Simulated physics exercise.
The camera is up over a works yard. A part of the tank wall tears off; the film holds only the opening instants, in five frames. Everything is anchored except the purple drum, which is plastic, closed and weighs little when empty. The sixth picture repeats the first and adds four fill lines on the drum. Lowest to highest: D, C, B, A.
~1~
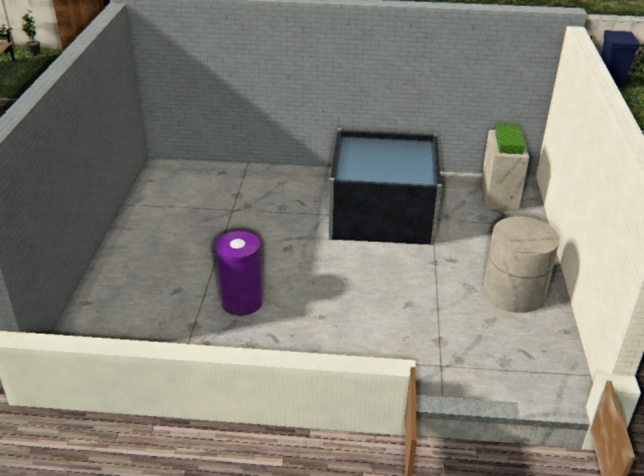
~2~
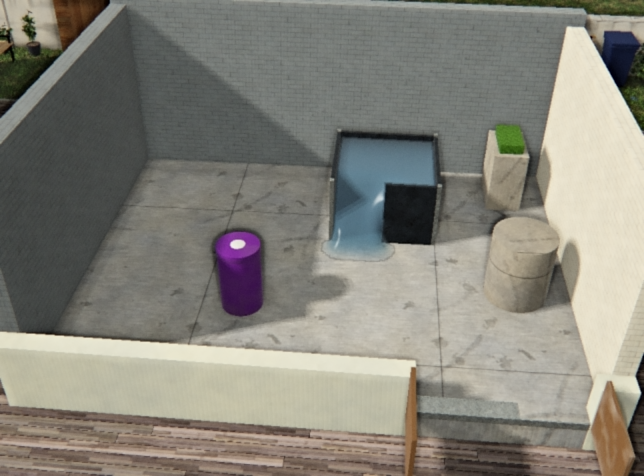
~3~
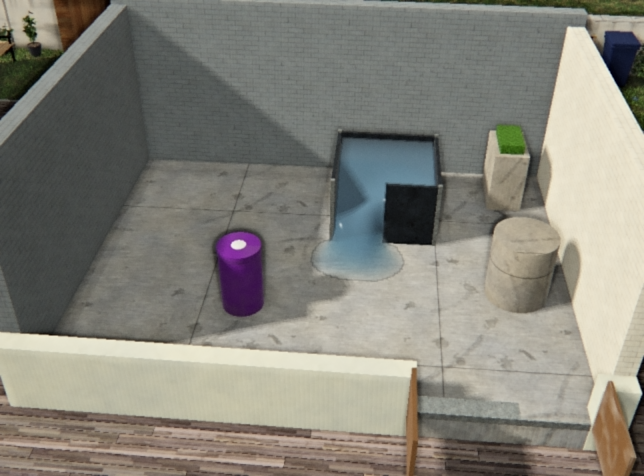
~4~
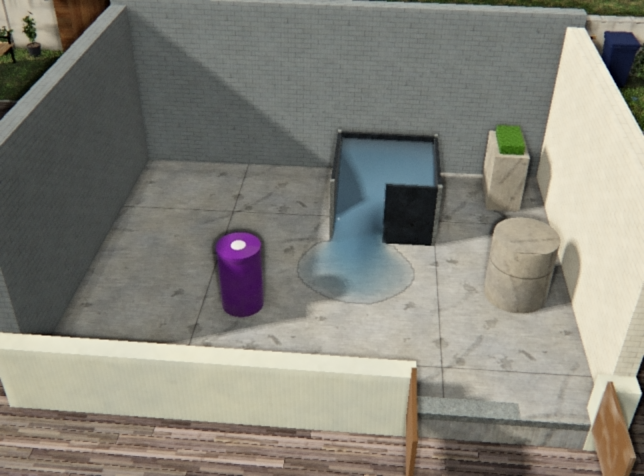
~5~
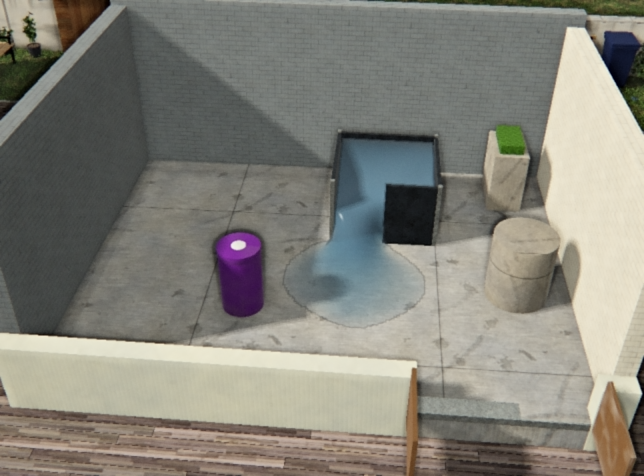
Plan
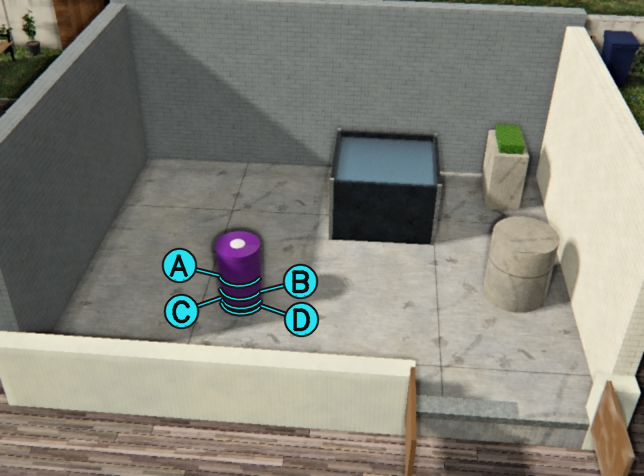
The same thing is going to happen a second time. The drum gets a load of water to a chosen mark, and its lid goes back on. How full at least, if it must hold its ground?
B is the one.
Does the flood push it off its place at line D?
Yes, that goes wrong.
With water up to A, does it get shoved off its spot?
No, that is safe.
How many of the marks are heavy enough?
Two of the four.
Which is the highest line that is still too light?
Line C.
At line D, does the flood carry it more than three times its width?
Yes.
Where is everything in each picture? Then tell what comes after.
Lid of the purple drum at (238, 244); tank full, its middle at (386, 162); open gate at (505, 370), in the first frame.
In the second frame, 1 % of the ground wet, in view closest to the drum at (339, 252).
In the third frame, 3 % of the ground wet, in view closest to the drum at (328, 271).
In the fourth frame, 5 % of the ground wet, in view closest to the drum at (316, 286).
Lid of the purple drum at (239, 246); 8 % of the ground wet, in view closest to the drum at (296, 288), in the fifth frame.
On the marked copy, A at (236, 286); B at (237, 299); C at (238, 308); D at (238, 313); from the bottom up D, C, B, A.
With A, it does not move.
With B, it shifts by a finger or two and stays.
With C, it is pushed about twice its own width away.
With D, it is pushed about 6 times its own width away.
